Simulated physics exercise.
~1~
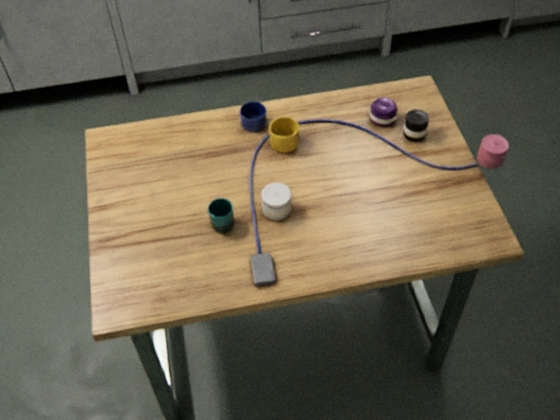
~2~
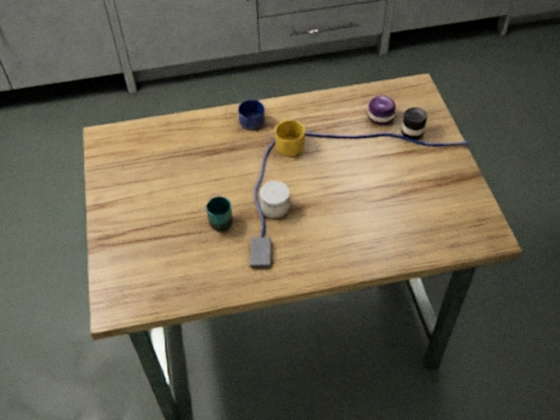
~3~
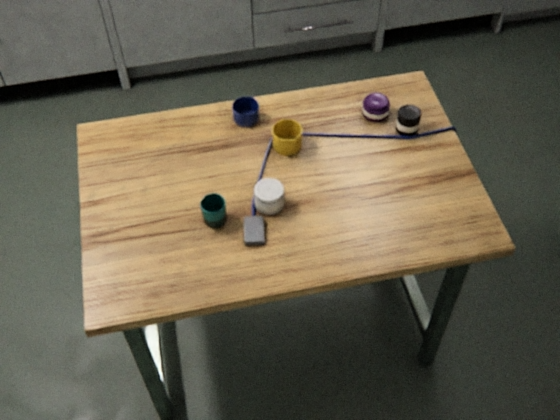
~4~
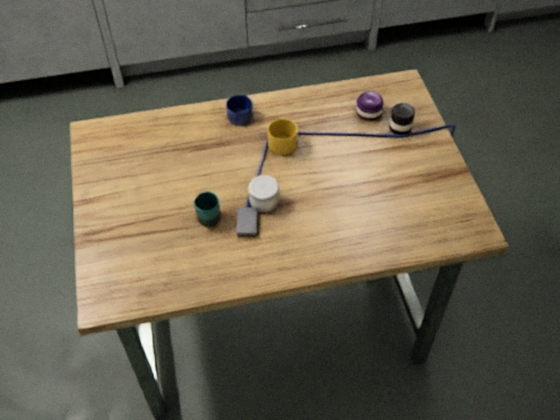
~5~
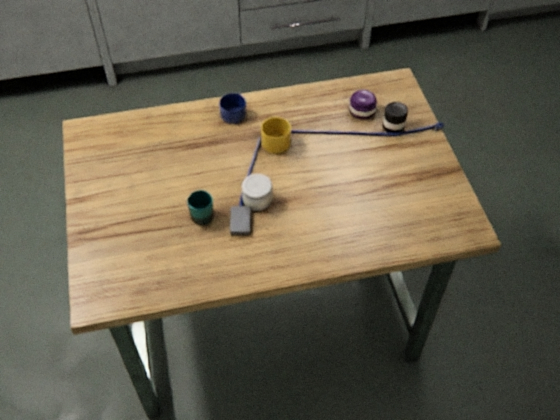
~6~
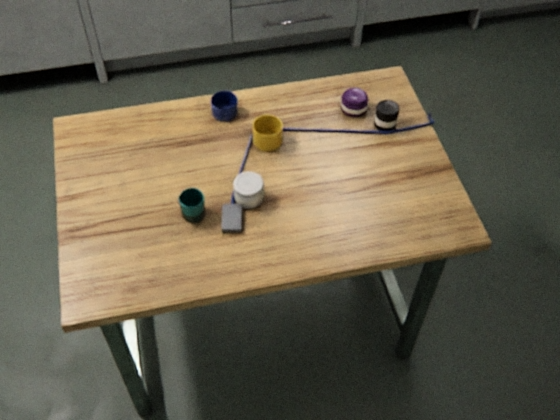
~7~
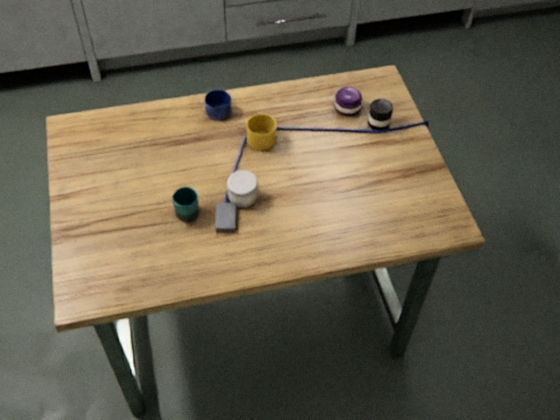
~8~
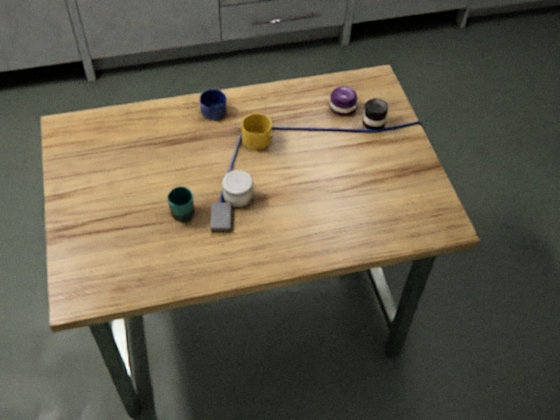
A blue cable pulls tight across the table as the pink object drops off.
